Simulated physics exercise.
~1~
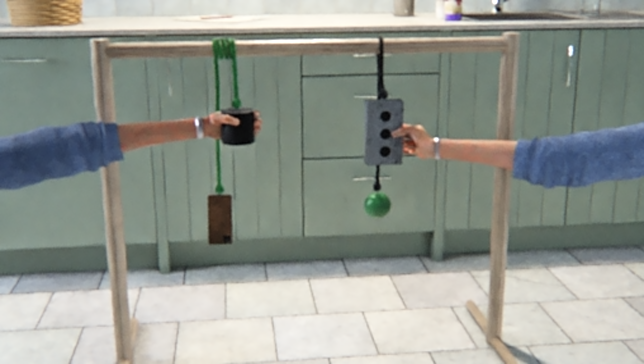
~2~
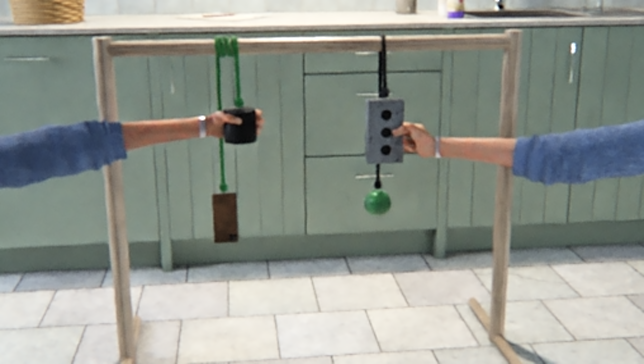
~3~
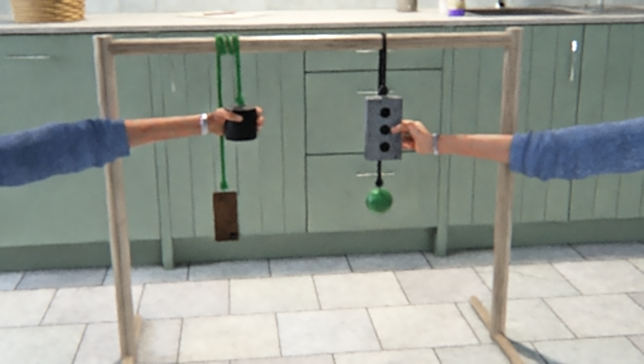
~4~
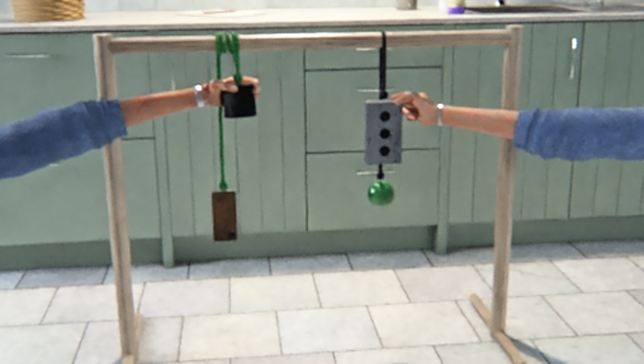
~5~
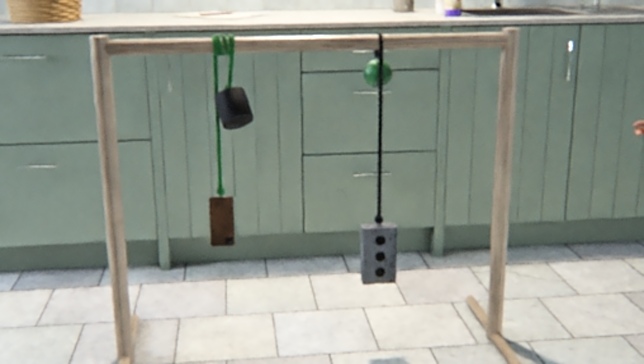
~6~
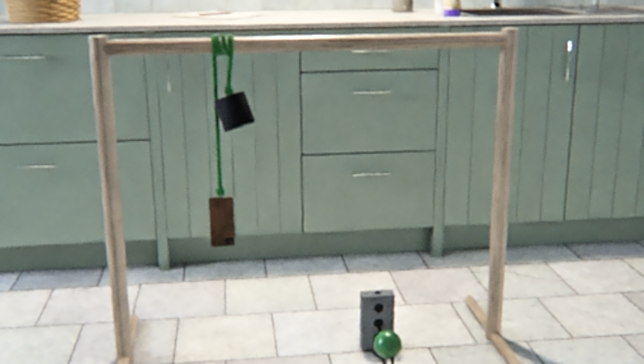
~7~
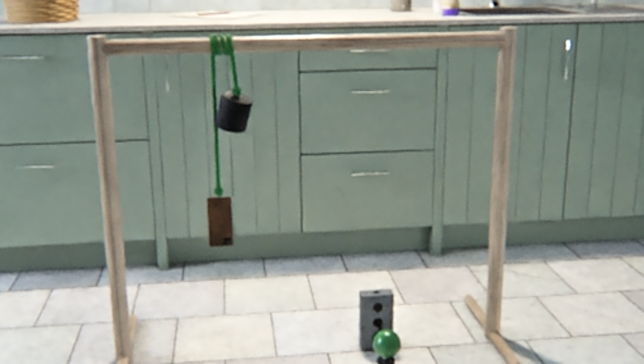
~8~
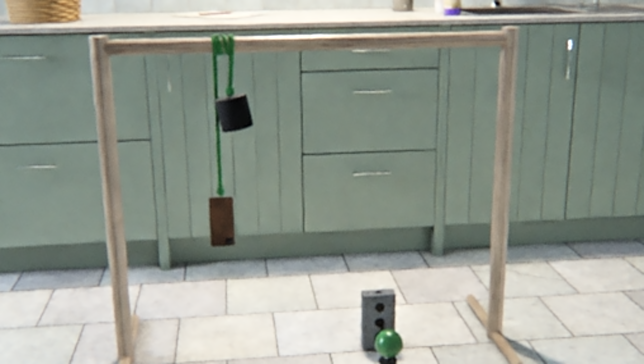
At the start, two hands reach in from either side of a wooden stand in front of green cabinets, the left one holding a black cylinder and the right one a grey block with dark holes. A green rope looped over the bar joins the cylinder to a brown piece, while a black rope runs from the block to a green ball. The hands let go and withdraw. The block drops, pulling the ball up to the bar, and then the rope slips off completely. Finally, the block stands on the tiles beside the ball, while the cylinder still hangs near the bar.
